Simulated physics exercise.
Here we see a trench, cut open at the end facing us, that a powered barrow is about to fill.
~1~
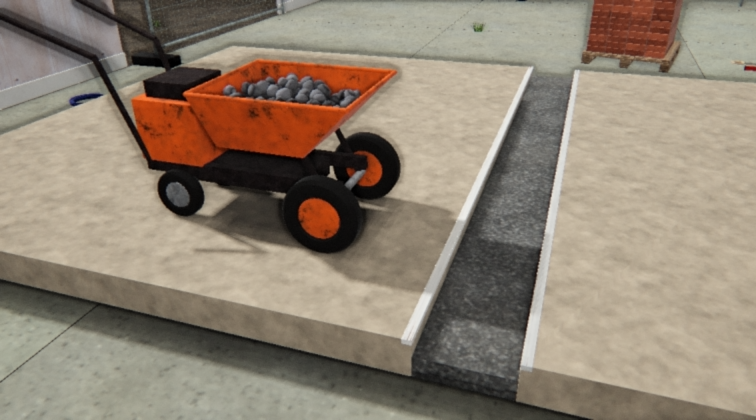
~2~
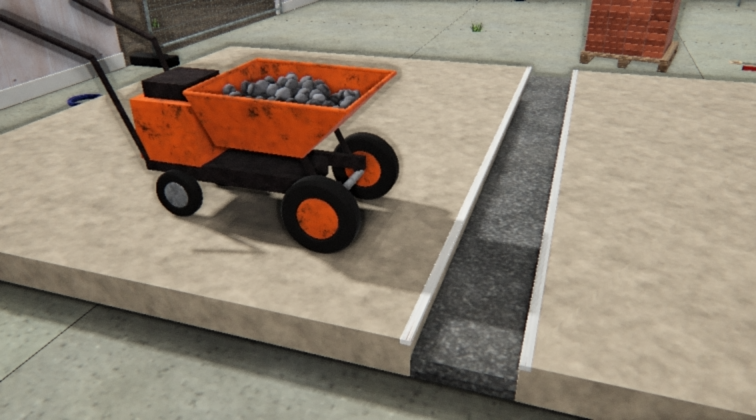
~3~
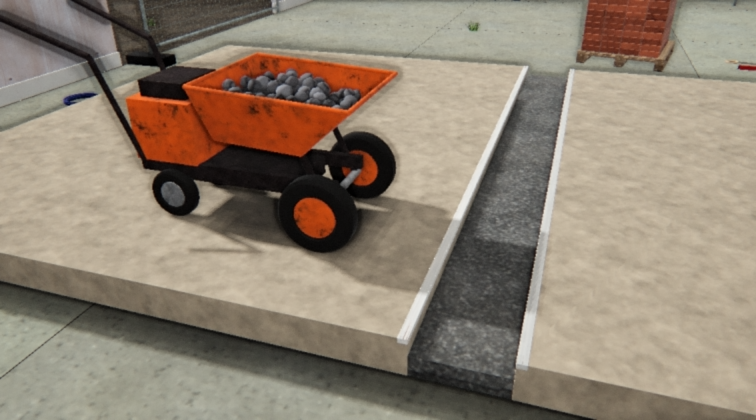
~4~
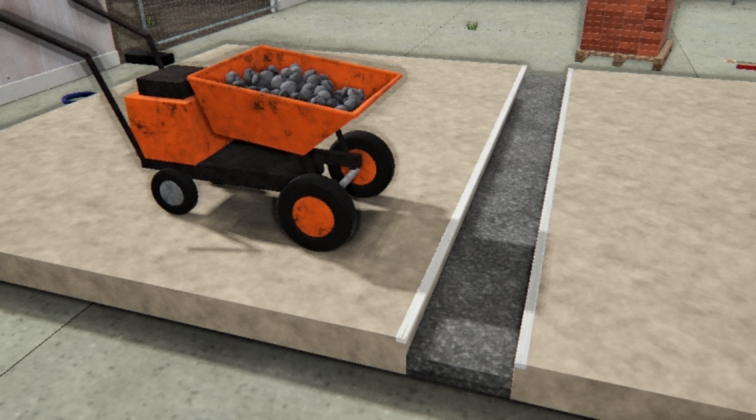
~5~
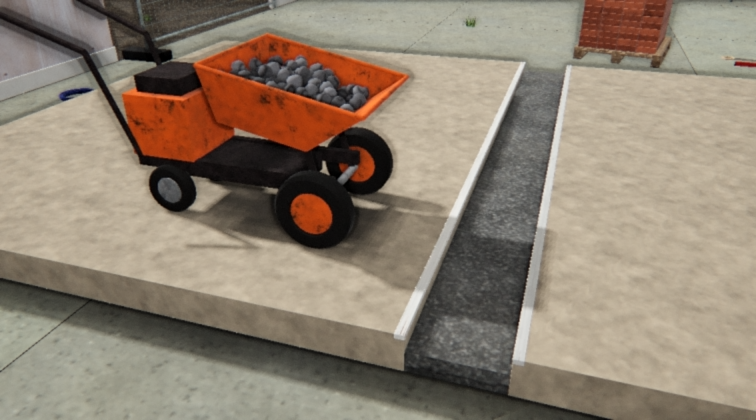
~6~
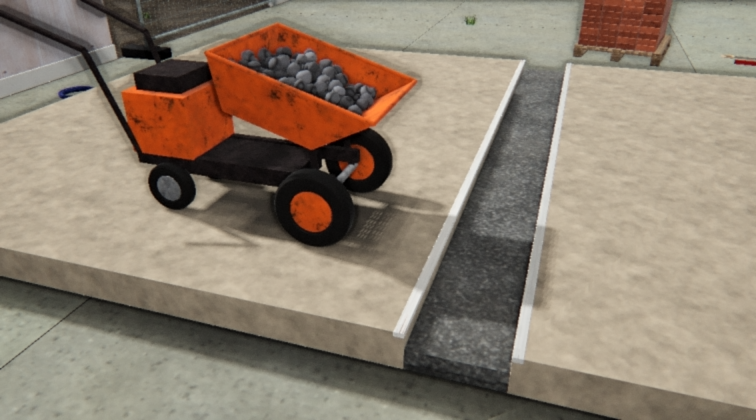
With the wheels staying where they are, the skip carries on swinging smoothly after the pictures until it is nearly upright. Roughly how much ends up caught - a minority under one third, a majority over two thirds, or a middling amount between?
A majority, over two thirds.
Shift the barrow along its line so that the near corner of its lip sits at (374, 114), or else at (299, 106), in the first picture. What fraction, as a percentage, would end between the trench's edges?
Roughly 80 per cent, and 60 per cent.
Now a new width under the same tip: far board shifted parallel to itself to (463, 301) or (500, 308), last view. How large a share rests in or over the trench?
You'd get 40 in a hundred the first time and 80 in a hundred the second.
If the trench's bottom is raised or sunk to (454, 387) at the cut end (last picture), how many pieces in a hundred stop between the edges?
About 100 percent.
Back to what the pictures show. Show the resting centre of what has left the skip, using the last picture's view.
Somewhere close to (486, 241) in the last picture.
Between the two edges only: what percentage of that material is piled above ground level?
Estimate: Near 40 per cent.
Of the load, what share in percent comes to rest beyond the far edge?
Near 5 in every hundred.
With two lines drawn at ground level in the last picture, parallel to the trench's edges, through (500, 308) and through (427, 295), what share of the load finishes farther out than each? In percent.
About 20 and 90 %.
Soon after the last picture, skip tipped steeply; all in the skip.
A little later, skip tipped right over; about a third in the skip; a stray few short of the trench; about two thirds in or heaped over the trench; a stray few falling.
Later still, skip tipped right over; a stray few in the skip; a stray few short of the trench; most in or heaped over the trench; a small part beyond it.
At rest, skip tipped right over; a stray few in the skip; a stray few short of the trench; most in or heaped over the trench; a small part beyond it.
